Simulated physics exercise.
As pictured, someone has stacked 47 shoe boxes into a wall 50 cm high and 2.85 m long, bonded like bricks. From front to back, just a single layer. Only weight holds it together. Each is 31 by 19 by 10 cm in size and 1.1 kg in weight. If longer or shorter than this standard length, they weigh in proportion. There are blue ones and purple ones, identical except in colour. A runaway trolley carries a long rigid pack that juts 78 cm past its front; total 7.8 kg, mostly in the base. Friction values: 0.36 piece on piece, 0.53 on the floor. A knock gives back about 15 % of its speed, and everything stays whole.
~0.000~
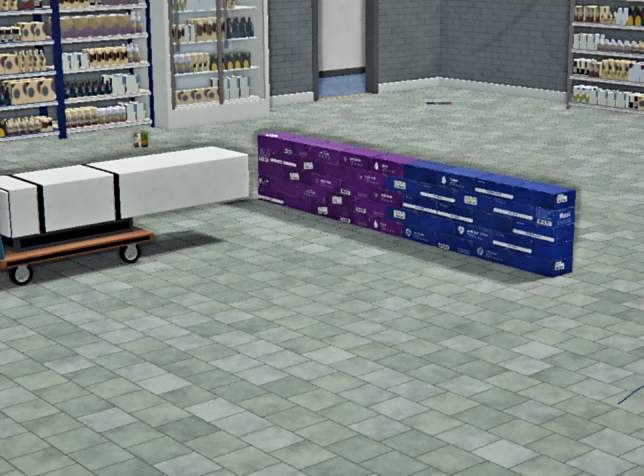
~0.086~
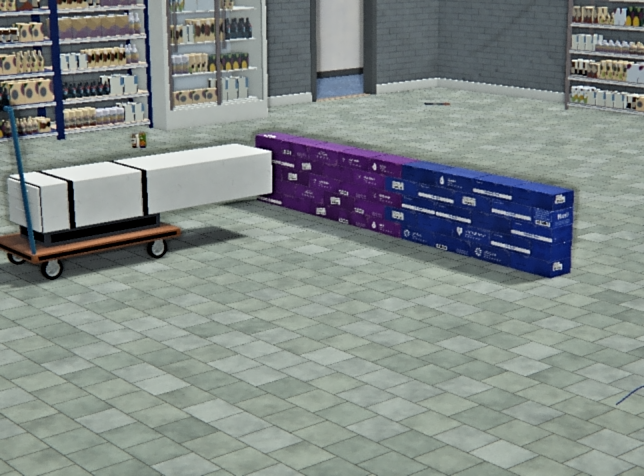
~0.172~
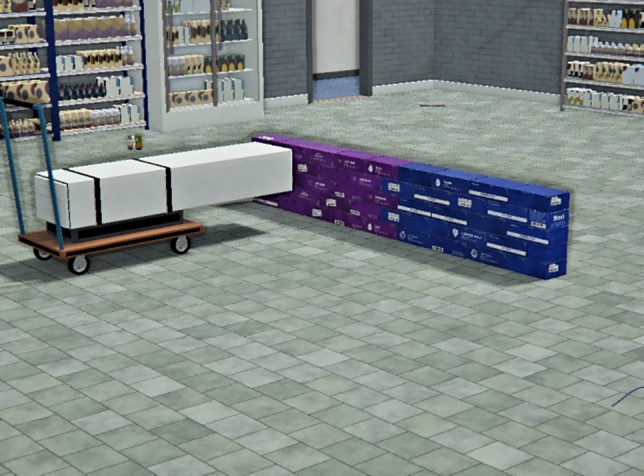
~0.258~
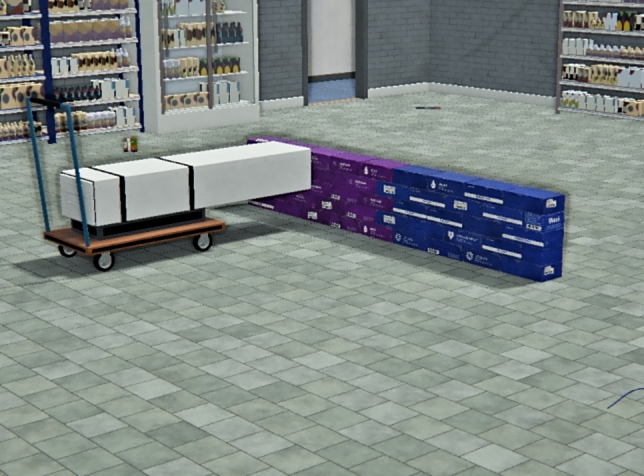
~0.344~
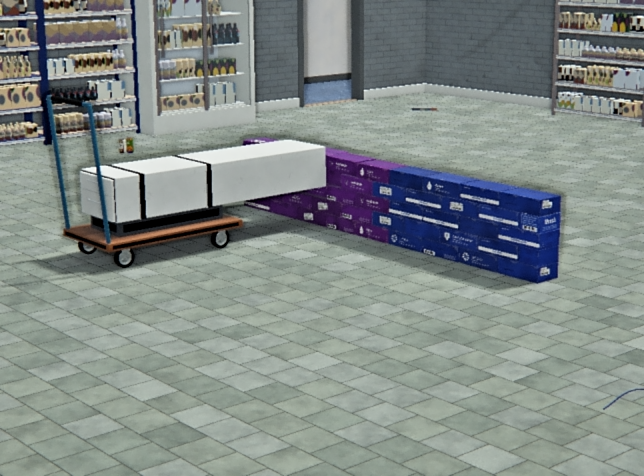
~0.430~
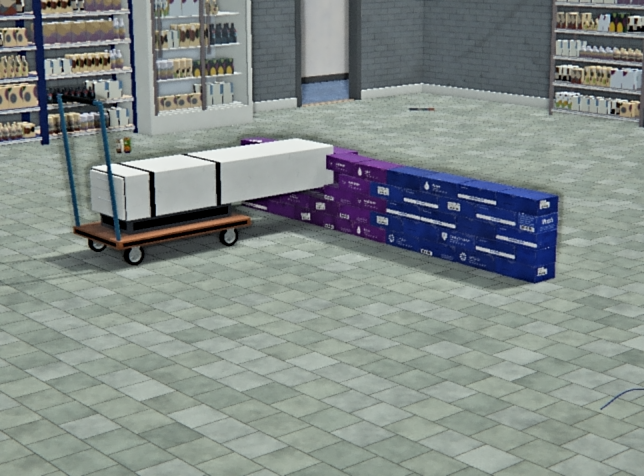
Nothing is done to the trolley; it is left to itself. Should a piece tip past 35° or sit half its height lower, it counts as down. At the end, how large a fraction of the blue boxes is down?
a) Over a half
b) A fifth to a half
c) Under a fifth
(c) Under a fifth.
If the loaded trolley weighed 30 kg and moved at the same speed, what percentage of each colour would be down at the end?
Result: Blue 0, purple 40 %.
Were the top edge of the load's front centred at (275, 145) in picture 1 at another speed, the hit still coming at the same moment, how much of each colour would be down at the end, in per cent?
You'd end up with blue at 0 per cent down and purple at 0 per cent.
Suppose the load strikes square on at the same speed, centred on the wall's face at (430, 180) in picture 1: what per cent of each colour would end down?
Down at the end: Blue 40 percent, purple 0 percent.
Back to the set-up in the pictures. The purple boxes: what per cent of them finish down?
Purple: 40%.
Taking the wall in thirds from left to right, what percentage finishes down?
Going left to right, I get 50, 10 and 0 percent.
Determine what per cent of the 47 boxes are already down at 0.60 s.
10 %.
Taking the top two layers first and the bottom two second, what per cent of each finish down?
40 % and 0 %.
By 0.60 s, load 27 cm past the wall's line, still rolling; none of the 22 blue boxes down (5 of 47 in all colours); top blue box unmoved; top purple box tilted 25°, 11 cm lower.
By 0.98 s, load 56 cm past the wall's line, still rolling; none of the 22 blue boxes down (9 of 47 in all colours); top blue box unmoved; top purple box upside down.
When it is over (2.5 s), load 83 cm past the wall's line, stopped; none of the 22 blue boxes down (9 of 47 in all colours); top blue box unmoved; top purple box upside down. That is 0 per cent. In pixels of the last frame, middles, top blue box near (528, 202), top purple box near (419, 196).
